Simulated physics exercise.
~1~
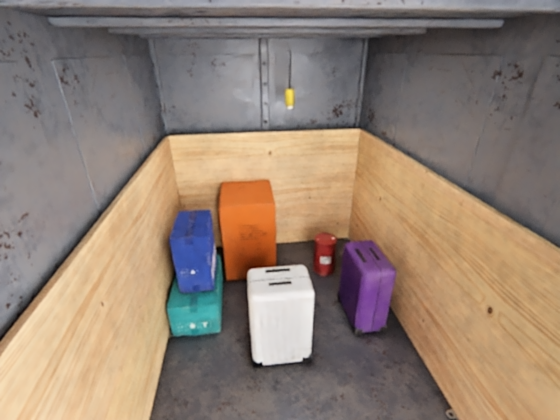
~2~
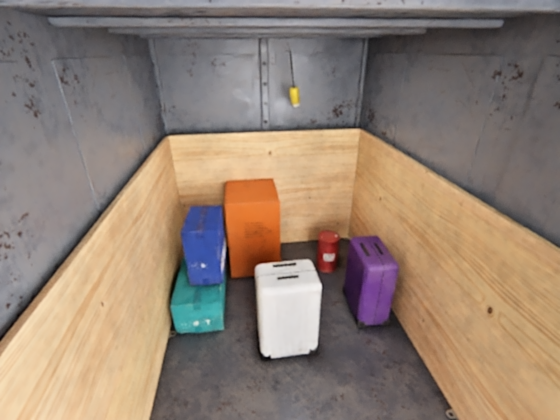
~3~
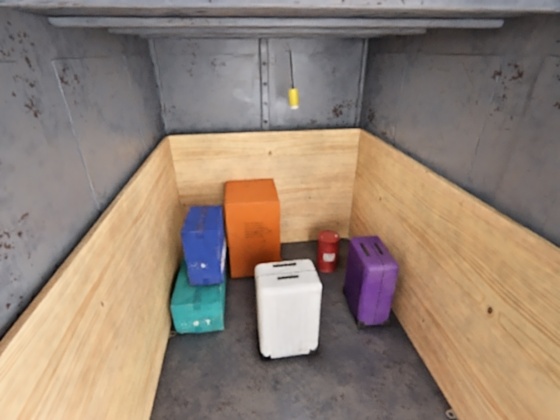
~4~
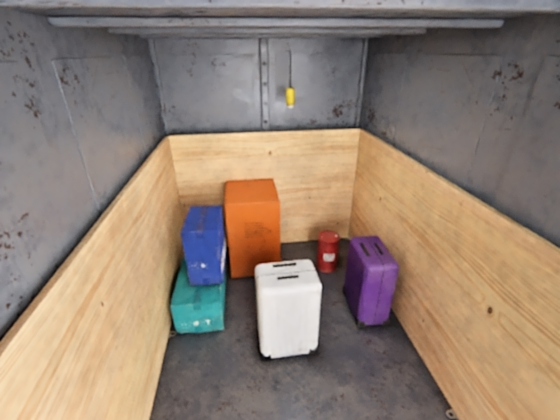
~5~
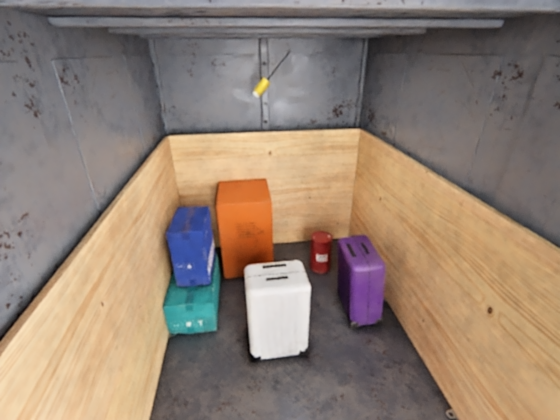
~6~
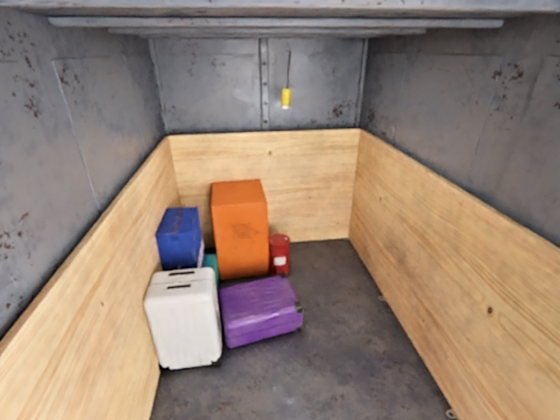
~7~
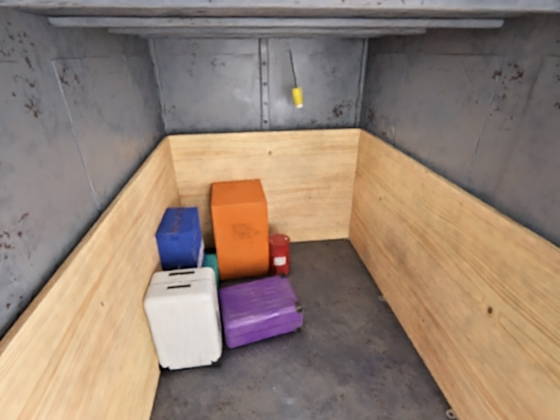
The luggage and boxes in a wood-lined cargo space shifted slightly right, paused, then slid left, the purple suitcase toppling onto its side and the white one ending upright by the left wall, mostly hiding the turquoise box, as a yellow lamp swung overhead.
